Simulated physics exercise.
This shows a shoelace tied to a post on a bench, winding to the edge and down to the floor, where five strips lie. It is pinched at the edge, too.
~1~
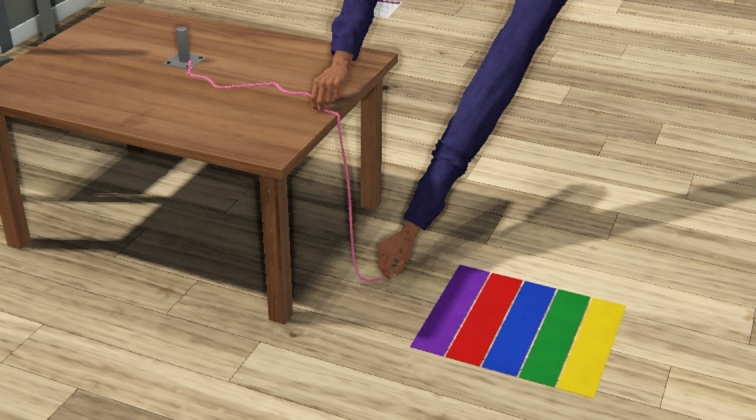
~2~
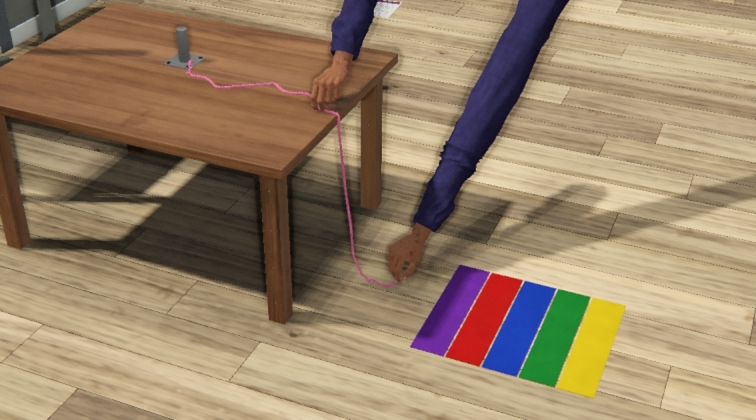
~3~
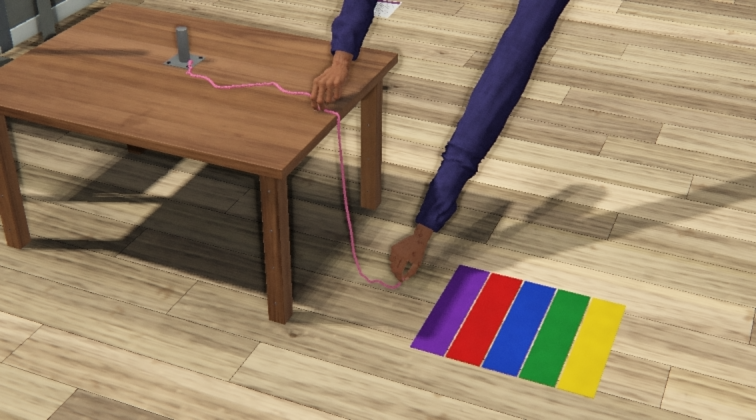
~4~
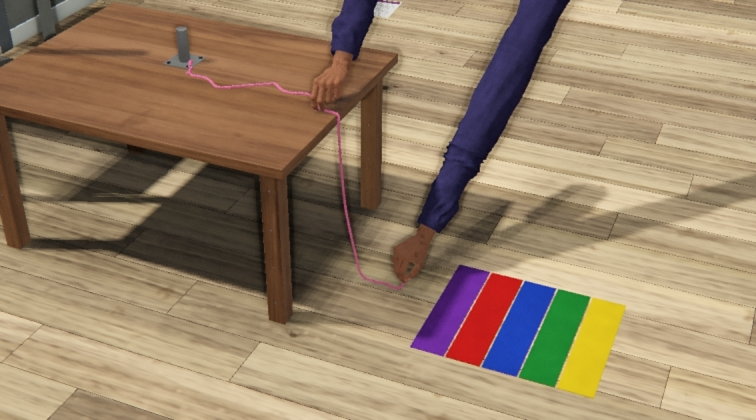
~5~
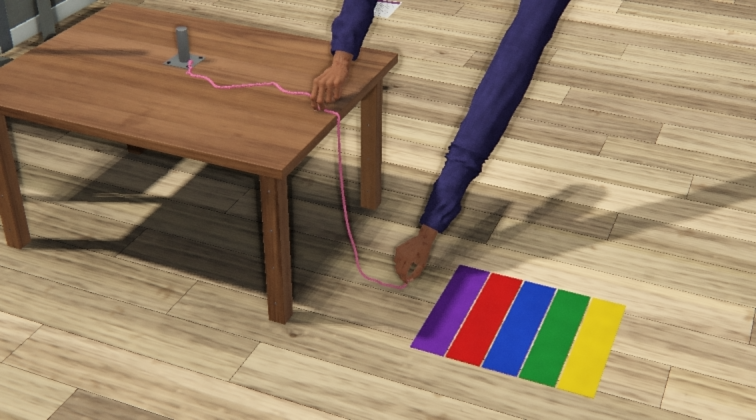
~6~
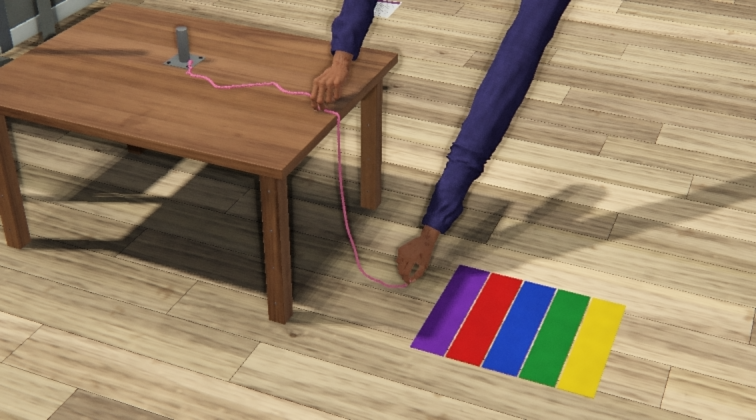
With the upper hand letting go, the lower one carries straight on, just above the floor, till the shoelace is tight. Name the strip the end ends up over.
Green.
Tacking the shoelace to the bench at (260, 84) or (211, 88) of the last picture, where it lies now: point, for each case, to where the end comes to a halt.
Try by try: (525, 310), (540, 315).
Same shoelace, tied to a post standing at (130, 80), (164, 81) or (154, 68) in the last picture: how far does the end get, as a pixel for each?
Going through the tries, you get (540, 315), then (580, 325), then (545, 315).
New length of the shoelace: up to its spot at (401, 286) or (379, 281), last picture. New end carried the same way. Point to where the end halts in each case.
One per try, the spots are (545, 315) and (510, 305).
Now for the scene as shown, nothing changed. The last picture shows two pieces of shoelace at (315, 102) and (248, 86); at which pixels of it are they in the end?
(356, 124) for the first, (278, 88) for the second.
A little later, end near (497, 303); over red.
Next, end near (542, 315); over blue.
When it is tight, end near (568, 322); over green. It gets as far as the green strip.
